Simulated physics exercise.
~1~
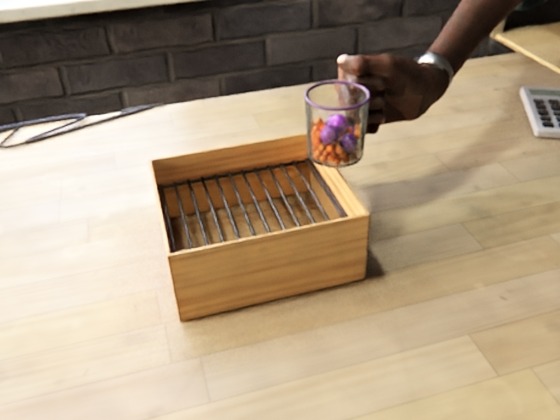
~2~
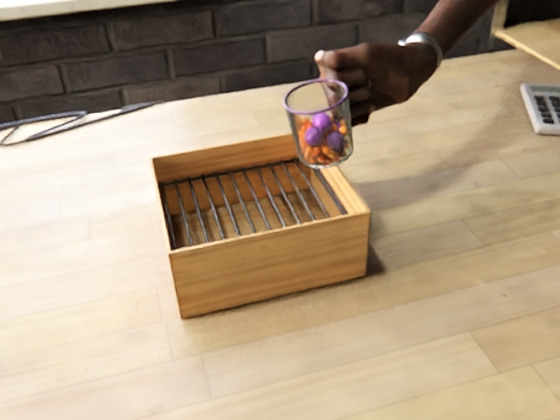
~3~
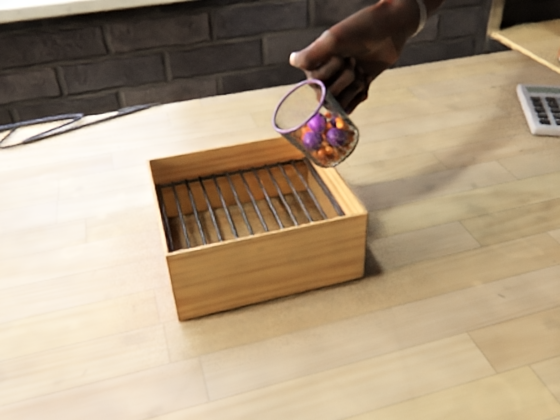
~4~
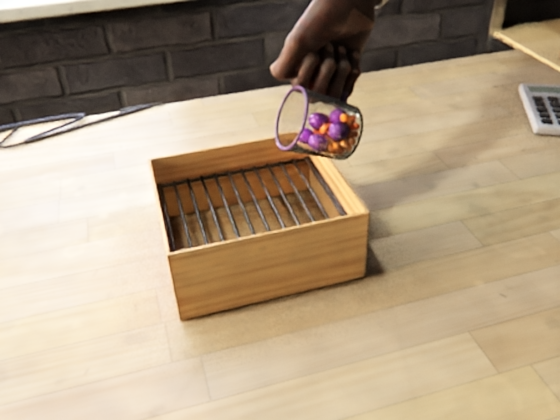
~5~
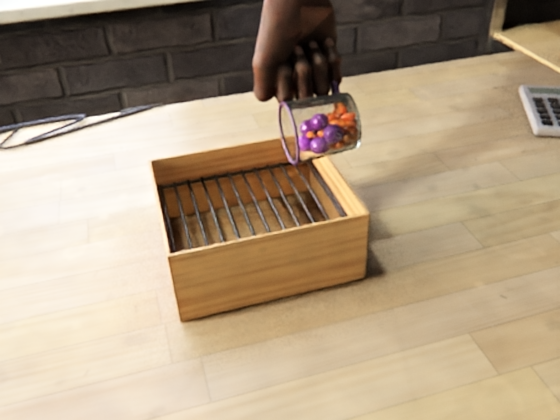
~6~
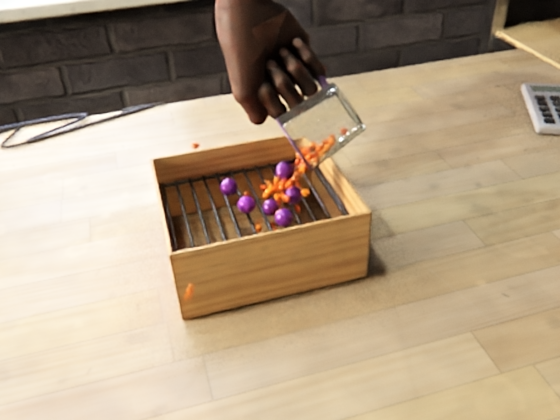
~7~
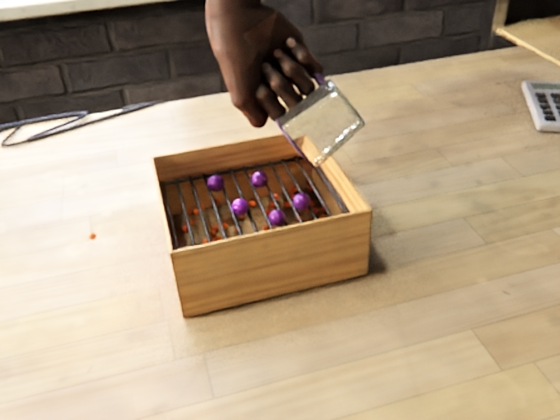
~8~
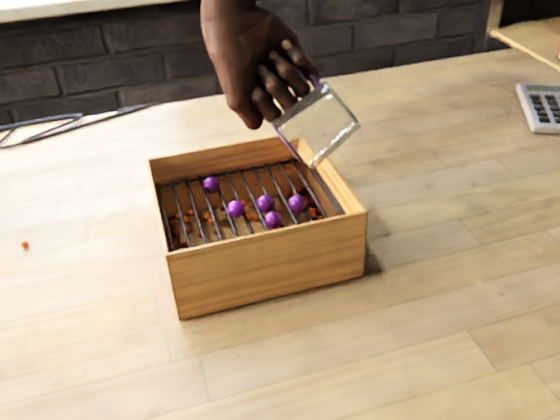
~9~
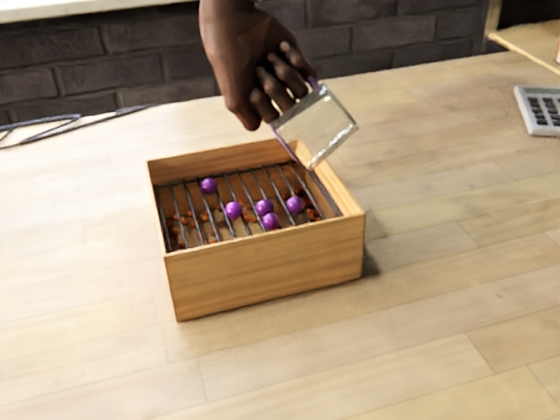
In this clip, a hand tilts a clear cup over an open wooden box spanned by metal wires, spilling orange bits and purple balls. The purple balls stay on the wires, while nearly all the orange bits drop beneath and a stray lands outside.
